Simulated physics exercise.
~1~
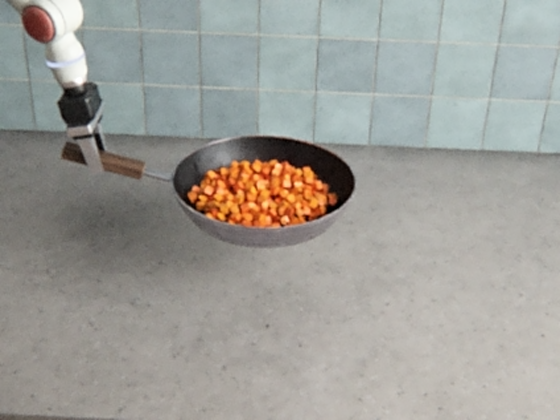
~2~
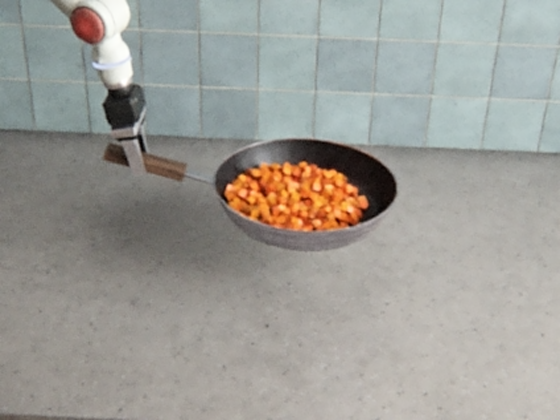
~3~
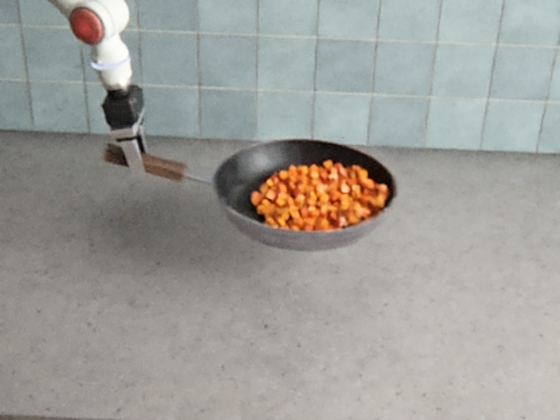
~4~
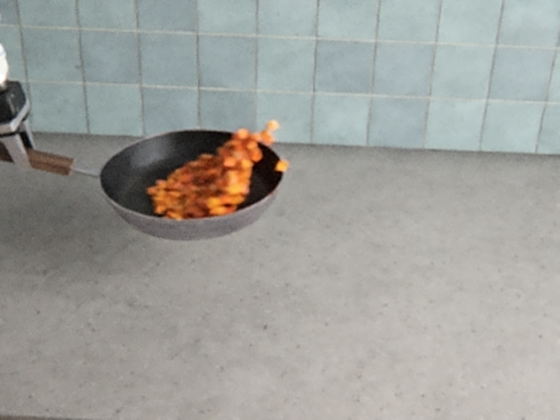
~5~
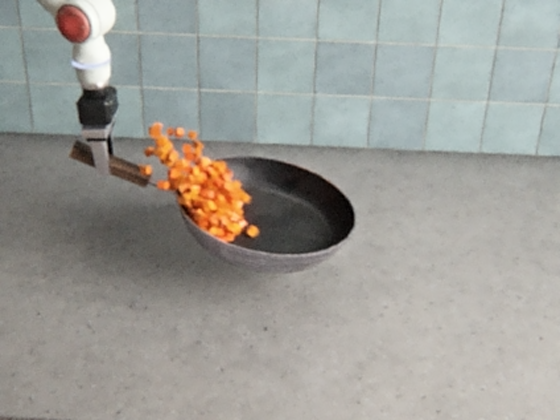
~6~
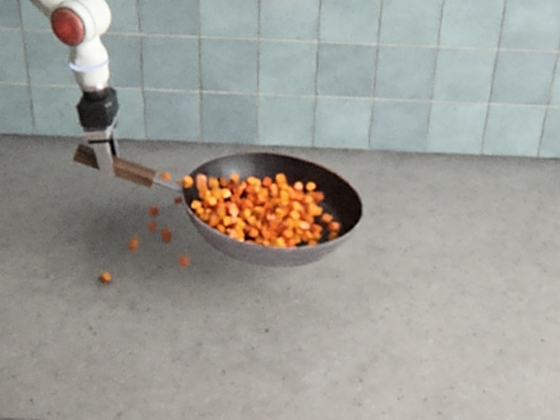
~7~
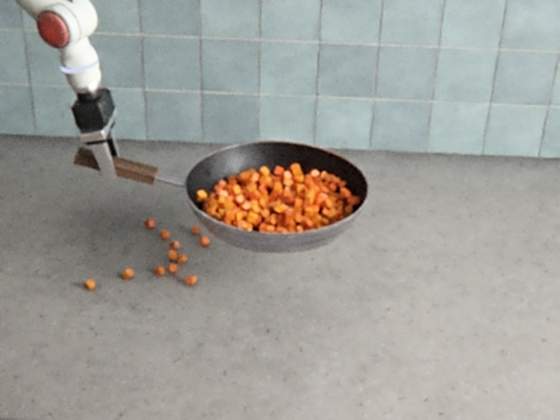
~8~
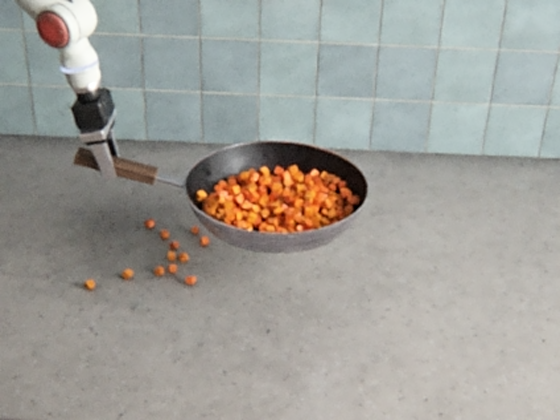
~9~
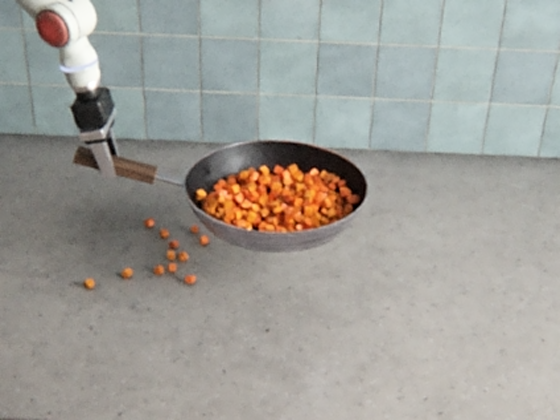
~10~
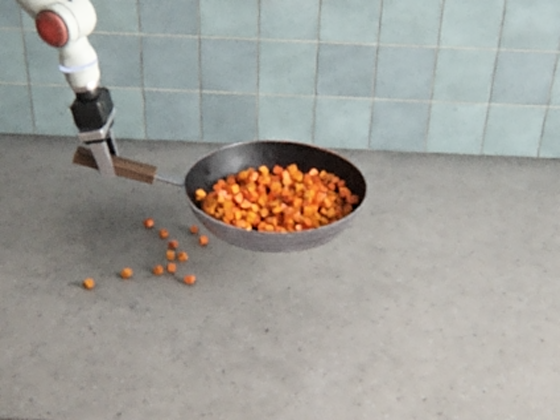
On a gray counter, a robot arm jerks a pan of orange cubes, spilling a few.
